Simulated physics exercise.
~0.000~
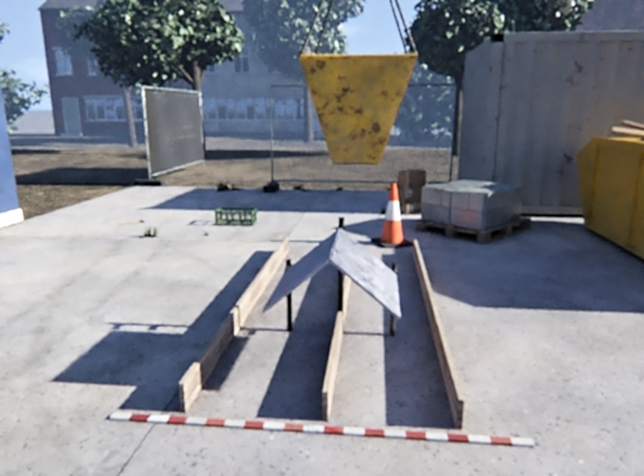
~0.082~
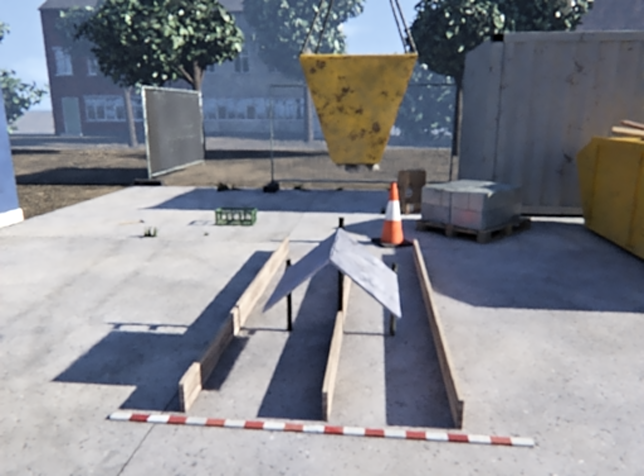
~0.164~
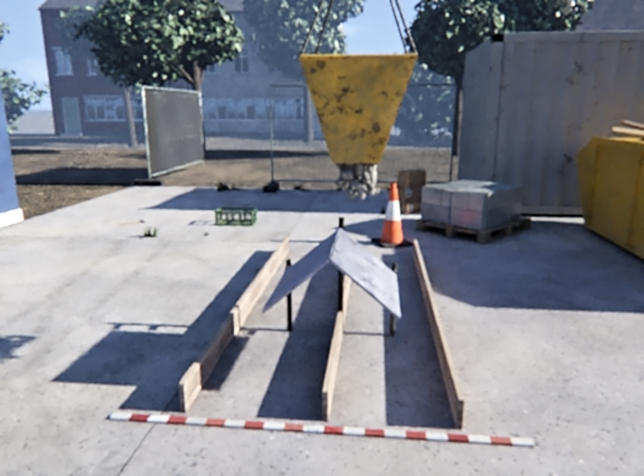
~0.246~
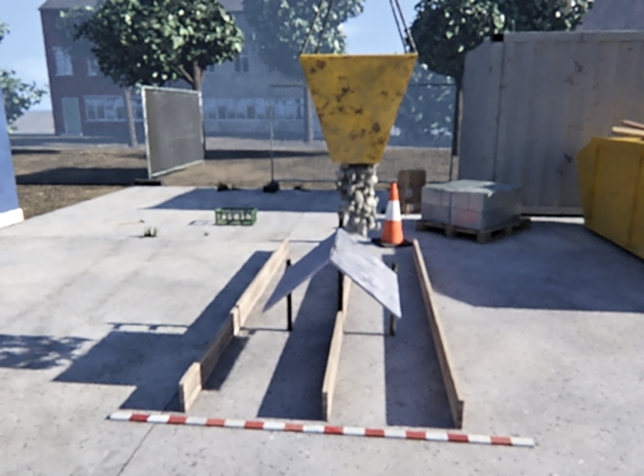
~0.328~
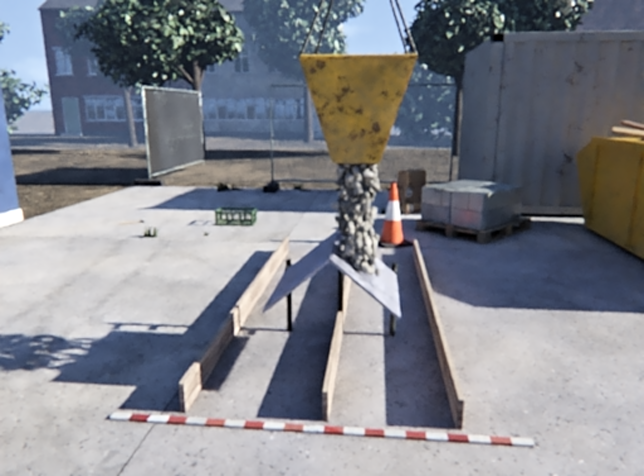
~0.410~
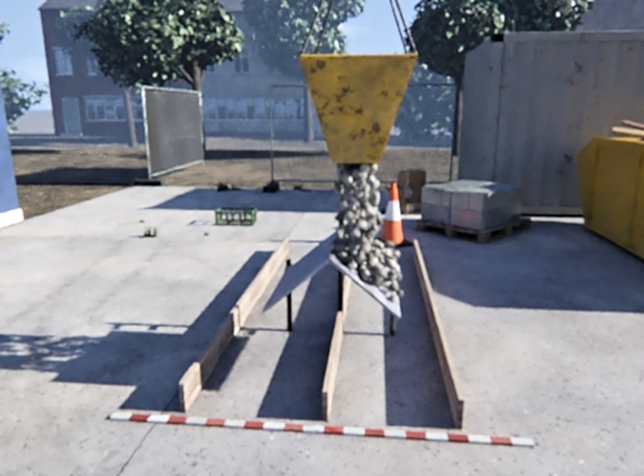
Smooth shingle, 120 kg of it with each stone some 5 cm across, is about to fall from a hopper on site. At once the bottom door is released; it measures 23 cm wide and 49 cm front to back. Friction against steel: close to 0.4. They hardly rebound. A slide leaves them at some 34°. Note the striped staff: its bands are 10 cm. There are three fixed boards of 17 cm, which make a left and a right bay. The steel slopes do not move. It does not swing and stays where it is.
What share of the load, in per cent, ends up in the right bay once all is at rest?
Roughly 48 %.
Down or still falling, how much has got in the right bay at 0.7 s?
Share: Around 45 %.
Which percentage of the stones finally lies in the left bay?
Roughly 0 in every hundred.
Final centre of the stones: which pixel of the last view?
About (438, 367).
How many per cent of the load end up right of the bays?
Share: Near 50 in a hundred.
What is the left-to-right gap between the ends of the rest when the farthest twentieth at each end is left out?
Some 110 cm from left to right.
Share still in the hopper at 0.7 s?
I'd put it near 10 per cent.
After 0.7 s, 12 % in the hopper, 33 % on the steel, 45 % falling or lying in the right bay, 9 % falling or lying right of the bays; the stones farthest right are at (493, 364).
After 1.1 s, 0 % in the hopper, 10 % on the steel, 1 % falling or lying in the left bay, 53 % falling or lying in the right bay, 36 % falling or lying right of the bays; the stones farthest right are at (592, 363).
After 1.7 s, 0 % in the hopper, 2 % falling or lying in the left bay, 48 % falling or lying in the right bay, 50 % falling or lying right of the bays.
After 2.6 s, 0 % in the hopper, 2 % falling or lying in the left bay, 48 % falling or lying in the right bay, 50 % falling or lying right of the bays.
After 4.5 s, 0 % in the hopper, 2 % in the left bay, 48 % in the right bay, 50 % right of the bays.
